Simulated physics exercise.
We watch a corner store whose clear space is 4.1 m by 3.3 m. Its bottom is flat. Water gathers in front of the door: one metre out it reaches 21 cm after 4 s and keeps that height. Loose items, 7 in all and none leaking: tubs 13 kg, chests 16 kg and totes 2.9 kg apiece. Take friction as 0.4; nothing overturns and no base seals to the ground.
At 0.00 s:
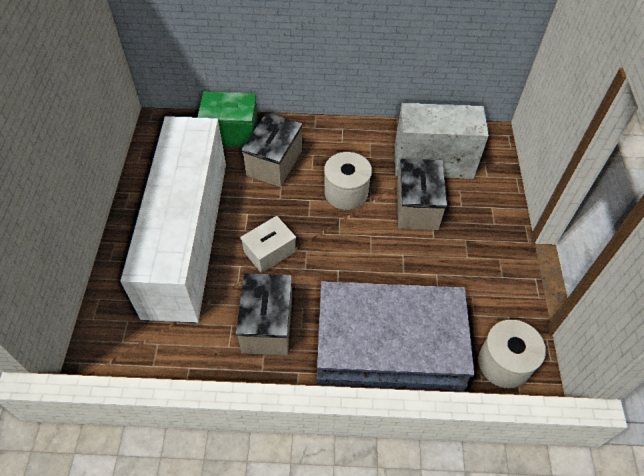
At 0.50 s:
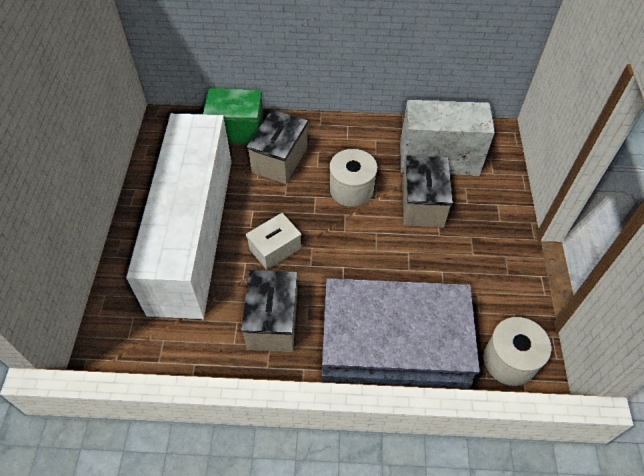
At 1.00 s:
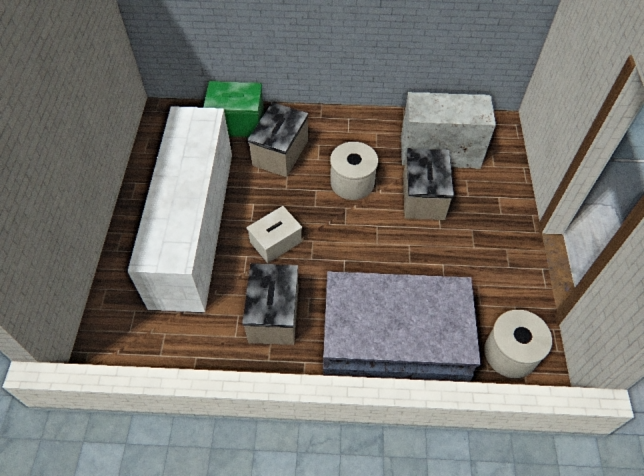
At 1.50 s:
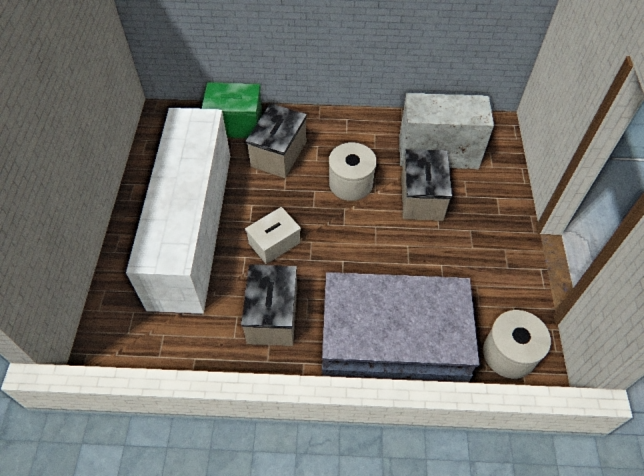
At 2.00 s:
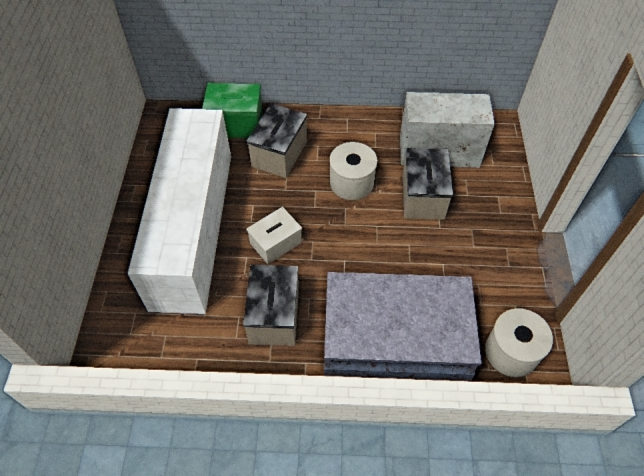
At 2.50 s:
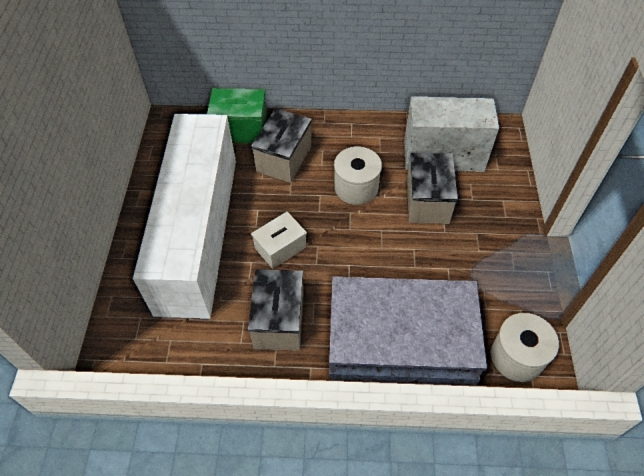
A long white block stands along the left side of a small wood-floored store, seen from high above through a camera that shifts slightly. Near it sit a green chest at the back, dark-topped boxes and a small pale tote, with a grey block, two round cream drums and a purple-grey slab farther right. Bluish water spreads outside, then a thin clear sheet slips in through the right-hand doorway while the objects stay put.
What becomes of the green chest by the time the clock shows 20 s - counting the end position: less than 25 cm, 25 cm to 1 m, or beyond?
The green chest moves a short way.
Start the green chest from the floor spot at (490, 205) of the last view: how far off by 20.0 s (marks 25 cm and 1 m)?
It travels far.
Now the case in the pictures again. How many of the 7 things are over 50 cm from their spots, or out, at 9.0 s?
3 of them.
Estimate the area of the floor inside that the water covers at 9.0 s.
About 11.0 m2.
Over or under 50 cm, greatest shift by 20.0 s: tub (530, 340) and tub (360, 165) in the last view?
In that order: Less, past it.
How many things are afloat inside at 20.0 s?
I count 7.
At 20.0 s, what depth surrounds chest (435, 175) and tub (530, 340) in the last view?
About 16 and 16 cm.
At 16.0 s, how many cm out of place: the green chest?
Roughly 60 cm by then.
After 4.0 s the green chest is near (236, 102), 0.0 m from its start, aground; 0 afloat.
After 9.0 s the green chest is near (228, 94), 0.2 m from its start, aground; 4 afloat.
After 16.0 s the green chest is near (179, 100), 0.6 m from its start, afloat; 7 afloat.
After 20.0 s the green chest is near (188, 102), 0.5 m from its start, afloat; 7 afloat.
